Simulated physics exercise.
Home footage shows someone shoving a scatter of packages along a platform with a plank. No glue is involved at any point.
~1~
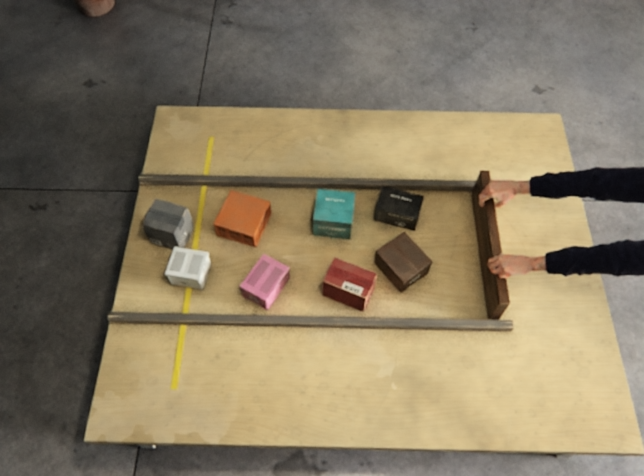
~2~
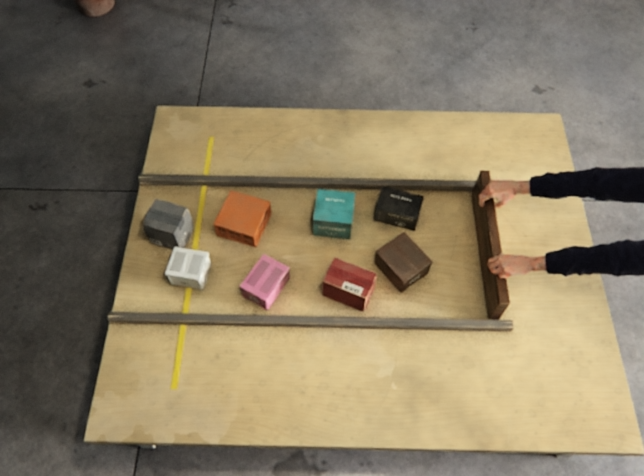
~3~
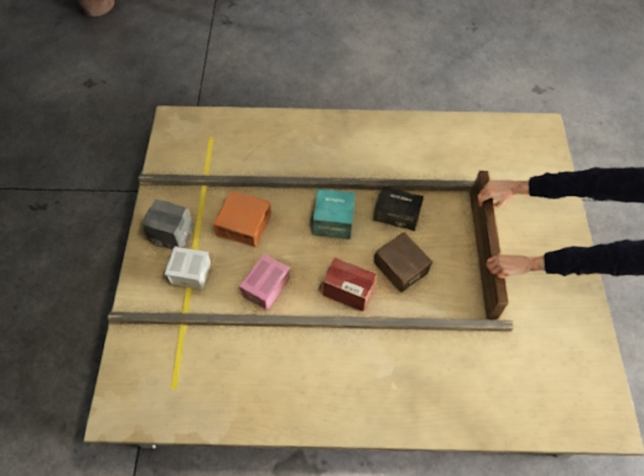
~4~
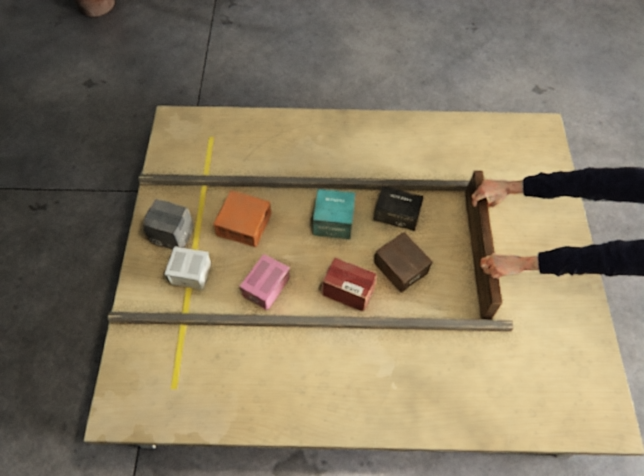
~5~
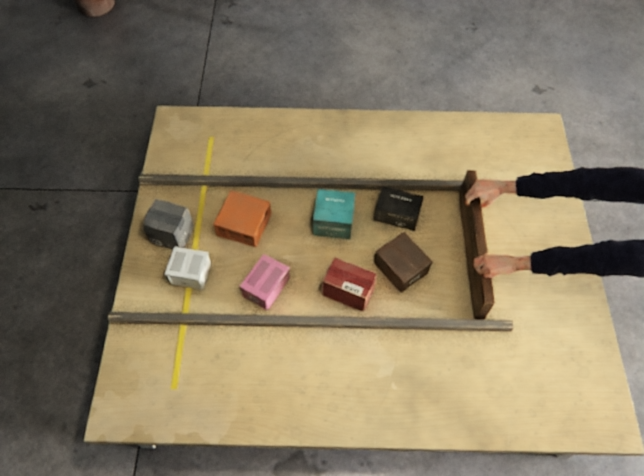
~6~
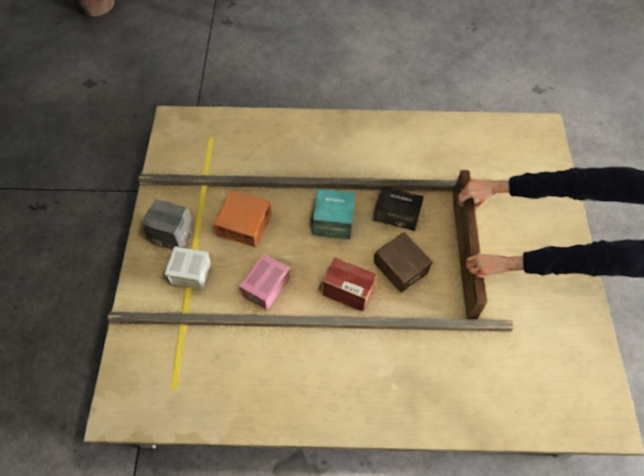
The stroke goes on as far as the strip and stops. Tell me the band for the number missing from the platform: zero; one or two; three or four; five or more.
Seems the ones that don't stay up number three or at most four, for sure.
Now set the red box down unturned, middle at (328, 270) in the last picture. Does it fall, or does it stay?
It is safe.
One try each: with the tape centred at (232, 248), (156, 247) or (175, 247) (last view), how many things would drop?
In order, the counts are 1, 5 and 5.
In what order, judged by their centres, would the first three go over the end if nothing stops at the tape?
First the grey box, next the orange crate, last the white tote.
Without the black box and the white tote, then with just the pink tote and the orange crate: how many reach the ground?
First 1, second 1.
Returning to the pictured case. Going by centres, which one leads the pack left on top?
The turquoise box is the one.
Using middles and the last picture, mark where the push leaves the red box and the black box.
They come to rest around (161, 296) and (177, 207).
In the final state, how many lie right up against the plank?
The number is 3.
Soon after, none off yet; grey box at rest near (169, 226); white tote at rest near (189, 269); orange crate at rest near (243, 218).
In the end, the number that fall off is three or four; gone, orange crate, white tote and grey box.
